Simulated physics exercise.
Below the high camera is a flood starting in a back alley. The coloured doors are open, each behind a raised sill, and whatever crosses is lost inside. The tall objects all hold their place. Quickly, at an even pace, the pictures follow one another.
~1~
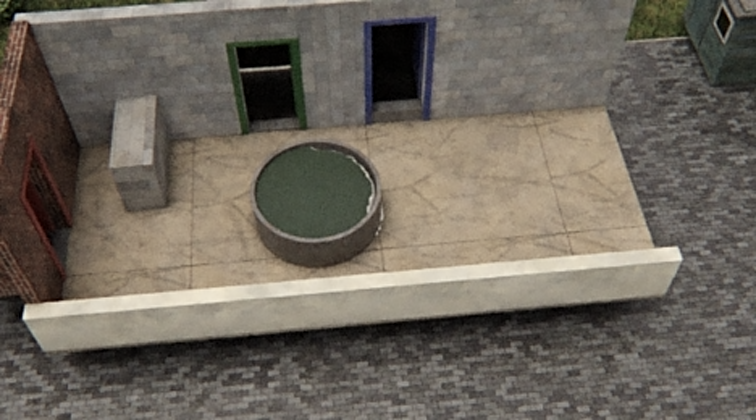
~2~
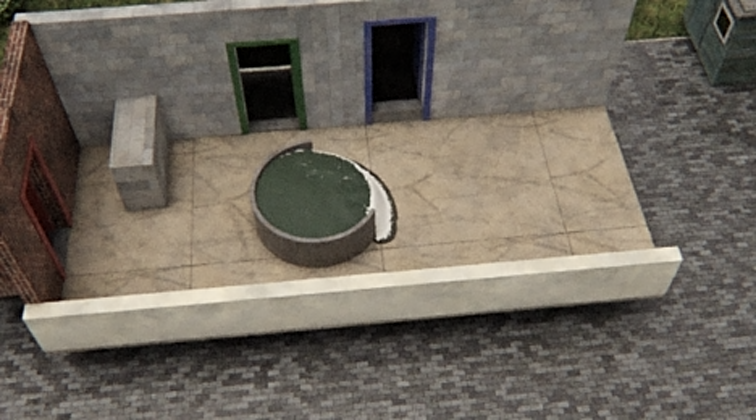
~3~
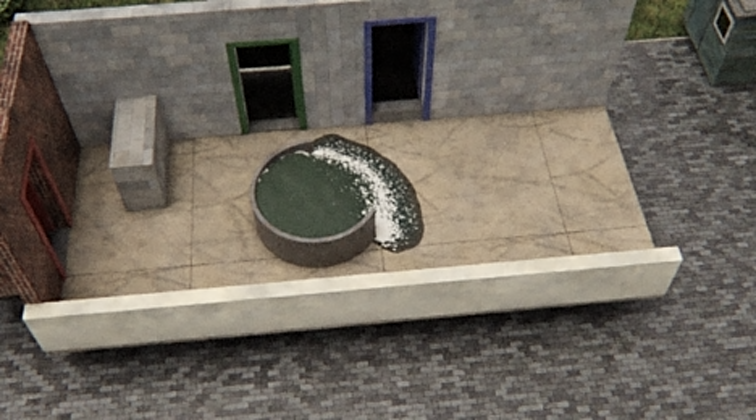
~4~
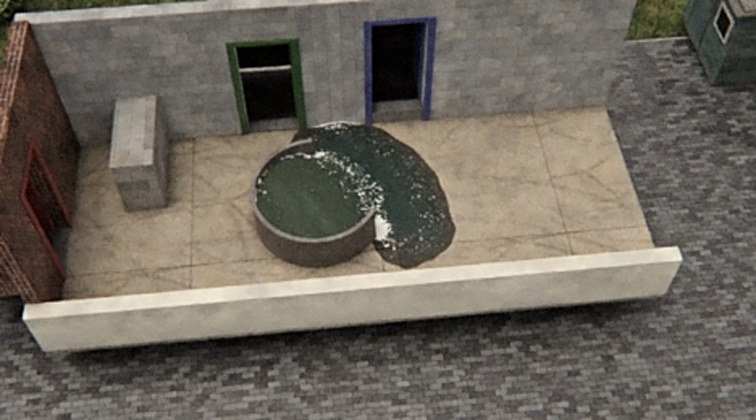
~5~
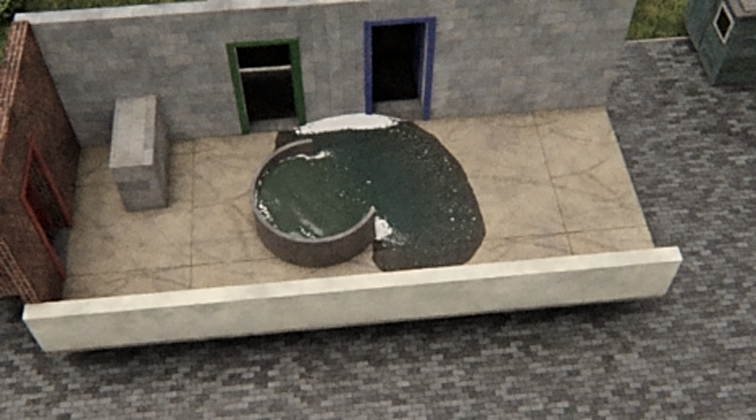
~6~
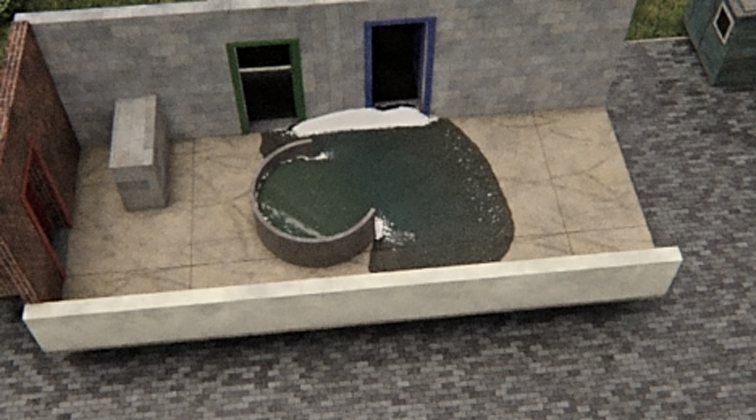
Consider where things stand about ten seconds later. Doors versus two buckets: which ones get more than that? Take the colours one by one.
The blue door gets no more, the green door gets no more, the red door gets no more.
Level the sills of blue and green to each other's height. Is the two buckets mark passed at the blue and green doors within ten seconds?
After the swap the blue door breaks the limit and the green door stays in check.
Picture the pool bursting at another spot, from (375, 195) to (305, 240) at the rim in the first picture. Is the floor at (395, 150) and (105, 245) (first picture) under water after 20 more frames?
Respectively, left dry and inundated.
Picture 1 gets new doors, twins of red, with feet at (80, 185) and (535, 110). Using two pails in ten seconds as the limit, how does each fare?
The first door remains below the limit, while the second runs past the limit.
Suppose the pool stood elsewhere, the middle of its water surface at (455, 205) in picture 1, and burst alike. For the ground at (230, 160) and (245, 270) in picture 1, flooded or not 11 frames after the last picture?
Taking both places in turn, they end up unaffected and unaffected.
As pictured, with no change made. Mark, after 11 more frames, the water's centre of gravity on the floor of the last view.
My reading is close to (422, 180).
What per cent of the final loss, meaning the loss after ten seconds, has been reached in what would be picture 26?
Estimated share: Close to 50 %.
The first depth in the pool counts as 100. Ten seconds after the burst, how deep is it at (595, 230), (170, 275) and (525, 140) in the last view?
Estimated readings in sequence: 4, 2, 2 percent.
A moment on, water covers 50 % of the floor; the blue door under two buckets in, the green door wet at the sill, nothing in, the red door not reached.
Next, water covers 60 % of the floor; the blue door under two buckets in, the green door under two buckets in, the red door not reached.
Then, water covers 60 % of the floor; the blue door under two buckets in, the green door under two buckets in, the red door not reached.
Later, water covers 65 % of the floor; the blue door under two buckets in, the green door under two buckets in, the red door not reached.
In the end, water covers 80 % of the floor; the blue door under two buckets in, the green door under two buckets in, the red door wet at the sill, nothing in.
